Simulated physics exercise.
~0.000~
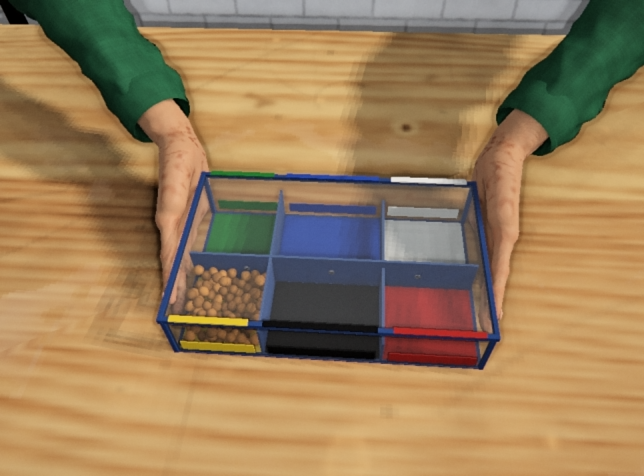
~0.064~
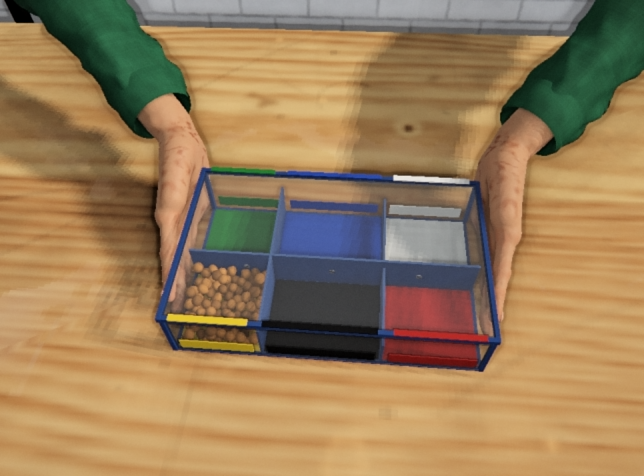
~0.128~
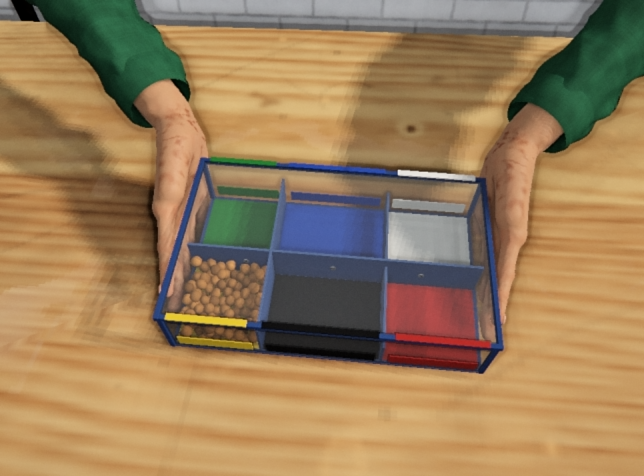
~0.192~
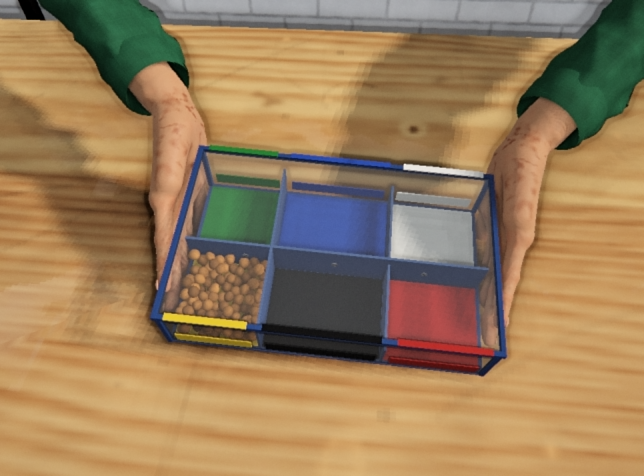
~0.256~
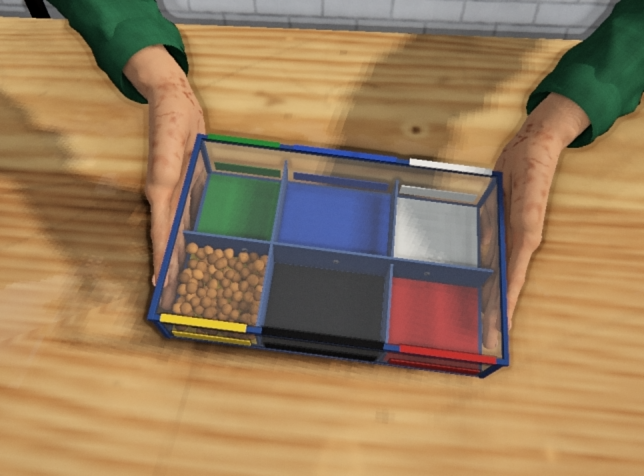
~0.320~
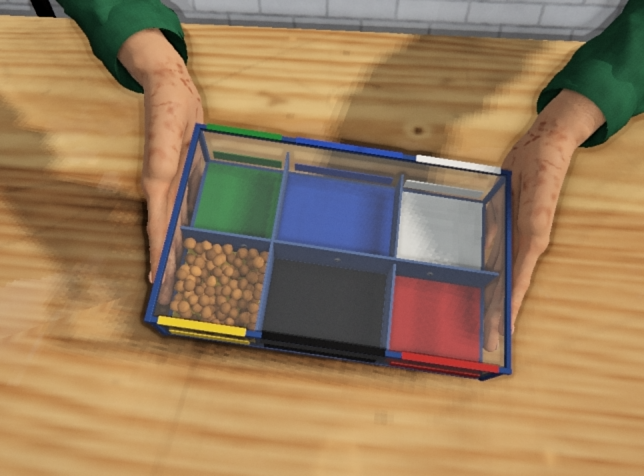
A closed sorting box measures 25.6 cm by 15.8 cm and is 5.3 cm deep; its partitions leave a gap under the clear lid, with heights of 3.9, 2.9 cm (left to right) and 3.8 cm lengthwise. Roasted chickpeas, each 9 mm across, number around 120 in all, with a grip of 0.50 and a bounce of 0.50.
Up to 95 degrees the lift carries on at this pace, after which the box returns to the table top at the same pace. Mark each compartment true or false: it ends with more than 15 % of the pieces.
Red compartment: False, blue compartment: False, green compartment: False, yellow compartment: True, white compartment: False, black compartment: False.
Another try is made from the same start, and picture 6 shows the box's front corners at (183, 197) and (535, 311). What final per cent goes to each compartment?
So it works out as red at 0 percent, blue at 5 percent, green at 0 percent, yellow at 75 percent, white at 10 percent and black at 5 percent.
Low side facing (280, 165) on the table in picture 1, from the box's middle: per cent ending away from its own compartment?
Estimate: Some 25 per cent.
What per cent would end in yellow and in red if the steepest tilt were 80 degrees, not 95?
You'd see yellow with 95 % and red with 0 %.
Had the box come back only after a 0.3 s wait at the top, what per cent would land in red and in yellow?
Red keeps 5% and yellow keeps 95%.
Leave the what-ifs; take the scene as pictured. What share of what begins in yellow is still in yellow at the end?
90 %.
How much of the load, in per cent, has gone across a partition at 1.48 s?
At that time I'd say around 5 per cent.
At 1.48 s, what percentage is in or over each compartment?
Red = 0, blue = 0, green = 0, yellow = 95, white = 0, black = 0 (per cent).
After 1.48 s, tilt 95 degrees; yellow 95 %.
Then, at 2.25 s, tilt 42 degrees; red 5 %, yellow 95 %.
After 3.04 s, tilt 0 degrees; red 5 %, yellow 95 %, black 5 %.
In the end, at 3.6 s, red 5 %, blue 0 %, green 0 %, yellow 95 %, white 0 %, black 5 %.
